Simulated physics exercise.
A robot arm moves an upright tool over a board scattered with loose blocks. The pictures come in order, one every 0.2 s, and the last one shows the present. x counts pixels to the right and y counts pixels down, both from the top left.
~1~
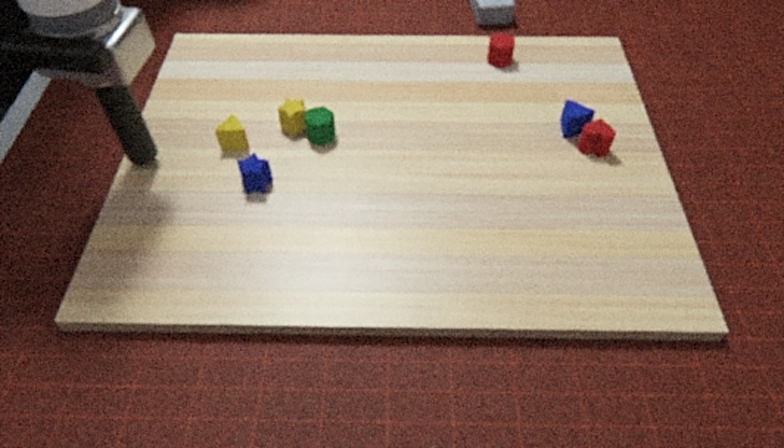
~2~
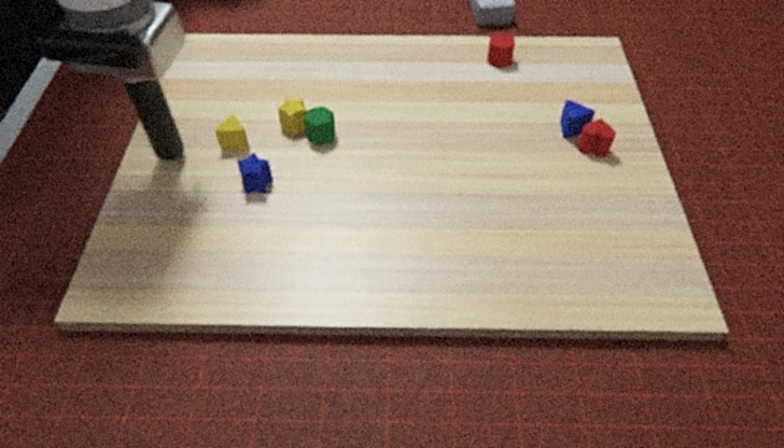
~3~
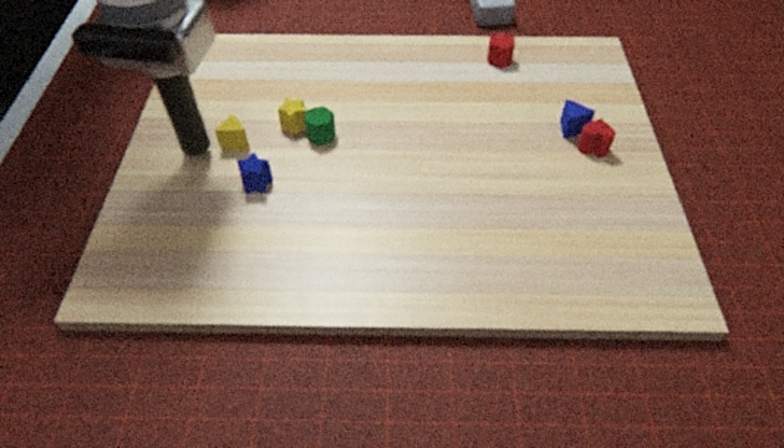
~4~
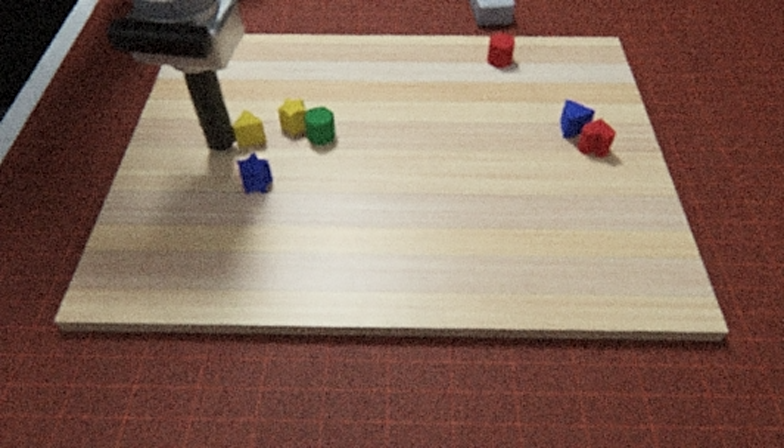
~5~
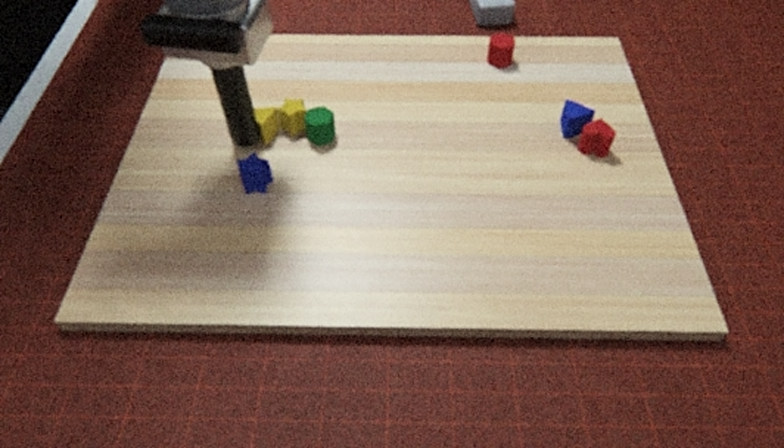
A pale wooden board lies on a dark red surface, seen from above at an angle by a still camera. Yellow, green and blue blocks sit at its left, with a blue and a red block together at right and another red one near the top edge. A robot arm slides its dark upright tool rightward, pushing the yellow triangular block up against the yellow star.
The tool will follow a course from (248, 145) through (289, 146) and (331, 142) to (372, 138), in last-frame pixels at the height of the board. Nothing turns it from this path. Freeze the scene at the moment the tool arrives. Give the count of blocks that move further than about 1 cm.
Two blocks, no more.
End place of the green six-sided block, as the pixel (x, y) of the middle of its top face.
Expect it around (366, 99).
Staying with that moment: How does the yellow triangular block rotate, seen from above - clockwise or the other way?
The block spins anticlockwise.
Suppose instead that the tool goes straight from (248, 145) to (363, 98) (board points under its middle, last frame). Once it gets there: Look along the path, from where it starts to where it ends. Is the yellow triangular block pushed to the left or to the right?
Shifted left.
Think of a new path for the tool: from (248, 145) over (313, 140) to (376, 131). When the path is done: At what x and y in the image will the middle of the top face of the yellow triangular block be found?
If I read the scene right, the answer is (277, 106).
What follows on the original path. One third of the way, tool (289, 139); yellow triangular block (274, 110), turned 55° anticlockwise; yellow star block (295, 104), turned 15° clockwise.
Two thirds of the way, tool (330, 135); yellow triangular block (274, 110), turned 55° anticlockwise; yellow star block (295, 104), turned 15° clockwise; green six-sided block (348, 106), turned 35° anticlockwise.
At the end, tool (371, 130); blue star block in place; yellow triangular block (274, 110), turned 55° anticlockwise; yellow star block (295, 104), turned 15° clockwise; green six-sided block (366, 99), turned 110° anticlockwise.
